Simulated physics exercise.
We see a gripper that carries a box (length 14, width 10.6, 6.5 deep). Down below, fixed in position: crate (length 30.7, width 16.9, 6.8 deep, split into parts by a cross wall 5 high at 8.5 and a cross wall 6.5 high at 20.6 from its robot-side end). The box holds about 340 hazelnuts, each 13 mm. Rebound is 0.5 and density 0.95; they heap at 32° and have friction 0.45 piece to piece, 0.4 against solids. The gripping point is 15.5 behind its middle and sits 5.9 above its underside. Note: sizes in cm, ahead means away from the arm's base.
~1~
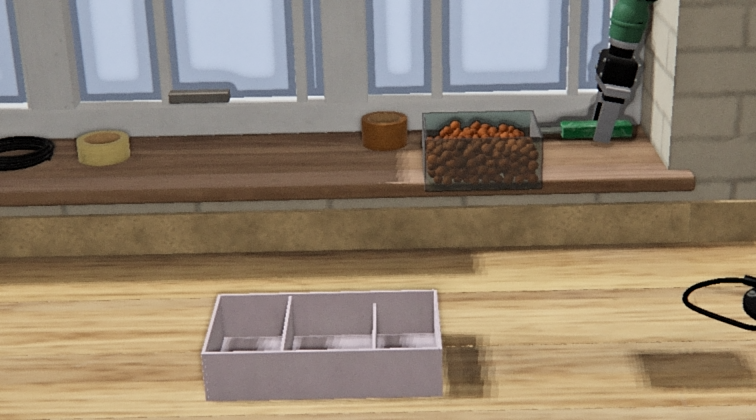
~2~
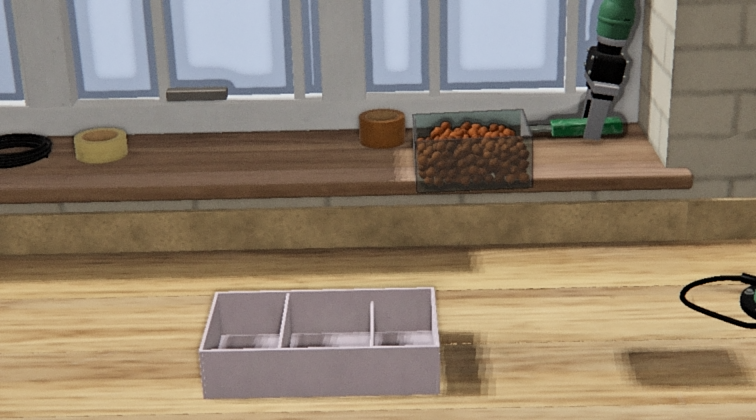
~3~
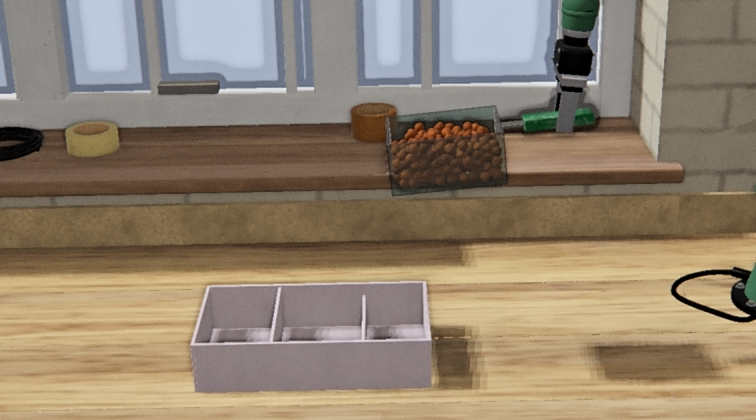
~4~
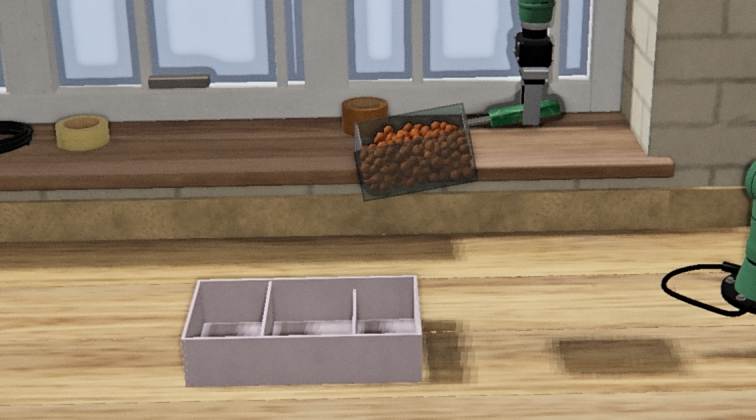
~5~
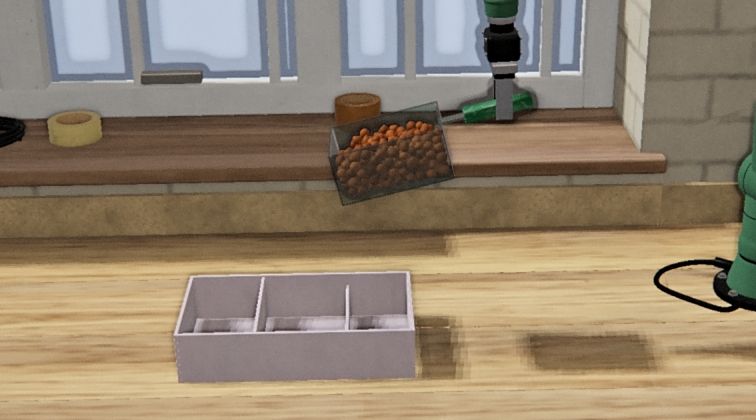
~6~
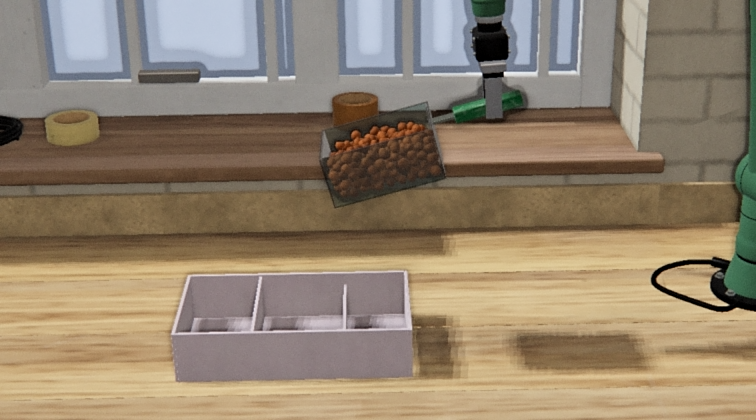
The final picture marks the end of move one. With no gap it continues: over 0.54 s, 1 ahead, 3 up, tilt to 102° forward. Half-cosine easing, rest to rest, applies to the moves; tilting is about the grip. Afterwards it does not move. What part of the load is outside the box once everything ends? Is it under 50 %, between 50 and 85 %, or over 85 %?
It is over 85 %.
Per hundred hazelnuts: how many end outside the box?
Estimate: About 100 %.
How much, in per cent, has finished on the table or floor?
Roughly 100 %.
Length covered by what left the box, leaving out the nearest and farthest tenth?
About 16 centimetres.
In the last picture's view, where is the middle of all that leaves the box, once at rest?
Near (467, 340).
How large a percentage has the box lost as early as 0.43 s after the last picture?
Near 5 per cent so far.
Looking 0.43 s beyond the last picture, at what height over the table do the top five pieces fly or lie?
Close to 28 cm.
Then, 0.22 s later, tilted 45° forward, highest piece 28 above the table; 338 in the box.
Then, 0.43 s later, tilted 94° forward, highest piece 28 above the table; 315 in the box, 2 on the table or floor, 21 in flight or on a rim.
Then, 0.74 s later, tilted 102° forward, highest piece 25 above the table; 194 in the box, 100 on the table or floor, 44 in flight or on a rim.
Then, 1.79 s later, tilted 102° forward, highest piece 12 above the table; 336 on the table or floor, 2 in flight or on a rim.
At rest, 338 on the table or floor. That is 100 % outside the box.
